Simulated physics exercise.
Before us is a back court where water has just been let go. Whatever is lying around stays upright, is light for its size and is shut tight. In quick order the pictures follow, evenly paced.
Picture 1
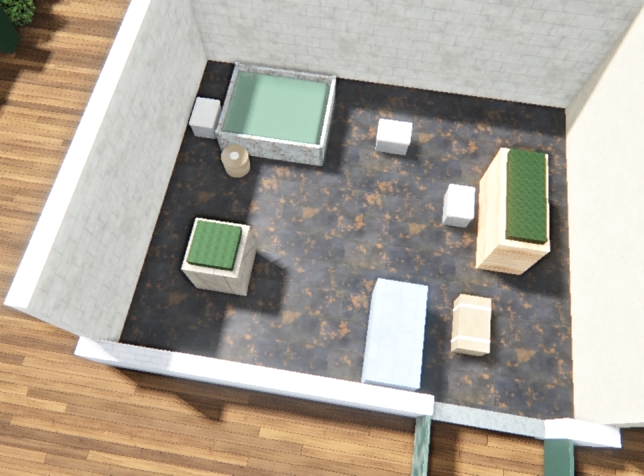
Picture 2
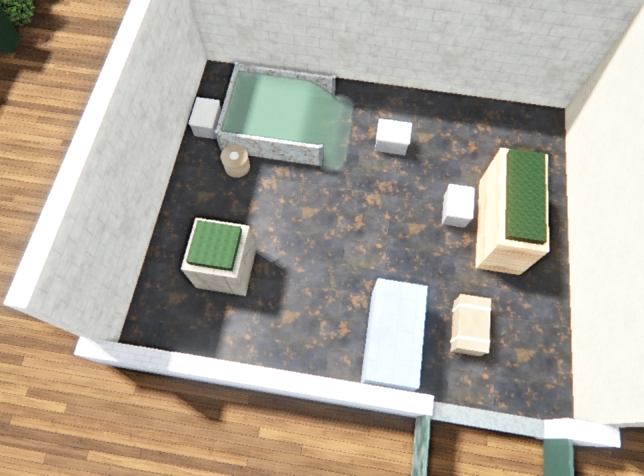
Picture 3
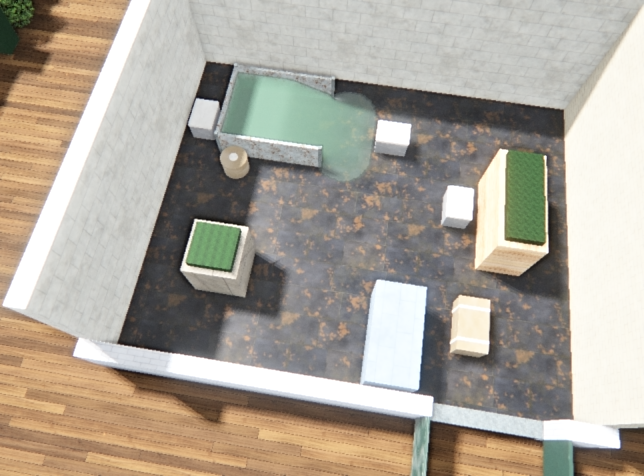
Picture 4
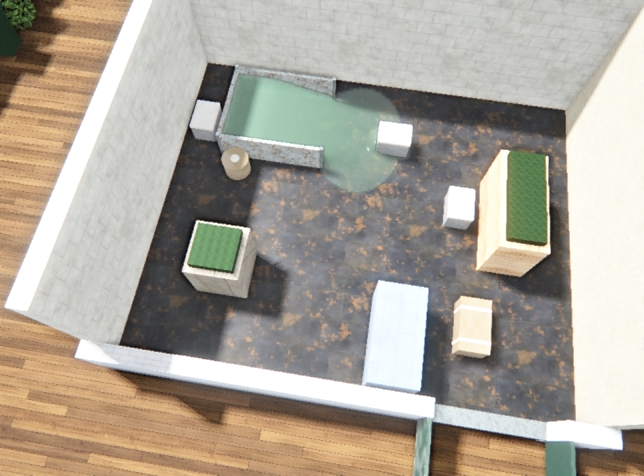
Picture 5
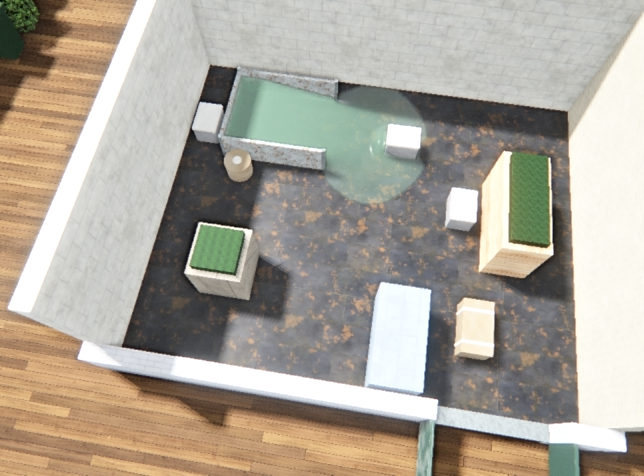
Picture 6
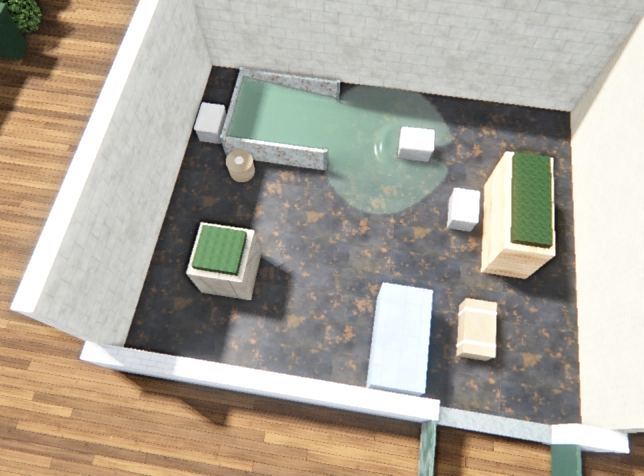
At first, green water sits inside a stone-walled basin in the upper left of a walled court scattered with boxes and blocks. The basin's right side is then open, and the water spreads rightward across the dark floor, surrounding a small white box, which slides slightly right while the others stay put.
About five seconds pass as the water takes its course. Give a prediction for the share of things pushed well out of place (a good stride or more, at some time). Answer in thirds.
One to two thirds.
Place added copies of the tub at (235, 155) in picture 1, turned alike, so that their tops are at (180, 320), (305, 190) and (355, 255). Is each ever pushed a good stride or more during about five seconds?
Stays put, stays put, stays put.
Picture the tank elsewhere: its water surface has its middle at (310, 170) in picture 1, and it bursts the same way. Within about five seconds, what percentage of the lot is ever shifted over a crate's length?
I make it 40 per cent.
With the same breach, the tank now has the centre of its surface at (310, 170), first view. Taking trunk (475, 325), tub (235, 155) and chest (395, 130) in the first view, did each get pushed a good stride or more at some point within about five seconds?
In that order: Pushed that far, no, never so far.
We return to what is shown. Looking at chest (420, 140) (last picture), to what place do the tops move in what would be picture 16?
Roughly (526, 154).
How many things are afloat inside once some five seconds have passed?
Total: 0.
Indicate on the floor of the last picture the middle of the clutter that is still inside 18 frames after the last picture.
Roughly at (381, 226) in the last view.
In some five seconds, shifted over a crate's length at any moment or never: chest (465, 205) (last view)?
My reading: Displaced that much.
A moment on, 1 of 5 are well off their spots; 0 afloat.
Next, 1 of 5 are well off their spots; 1 afloat.
Later, 2 of 5 are well off their spots; 1 afloat.
In the end, 2 of 5 are well off their spots, and 2 have been at some point; 0 afloat.
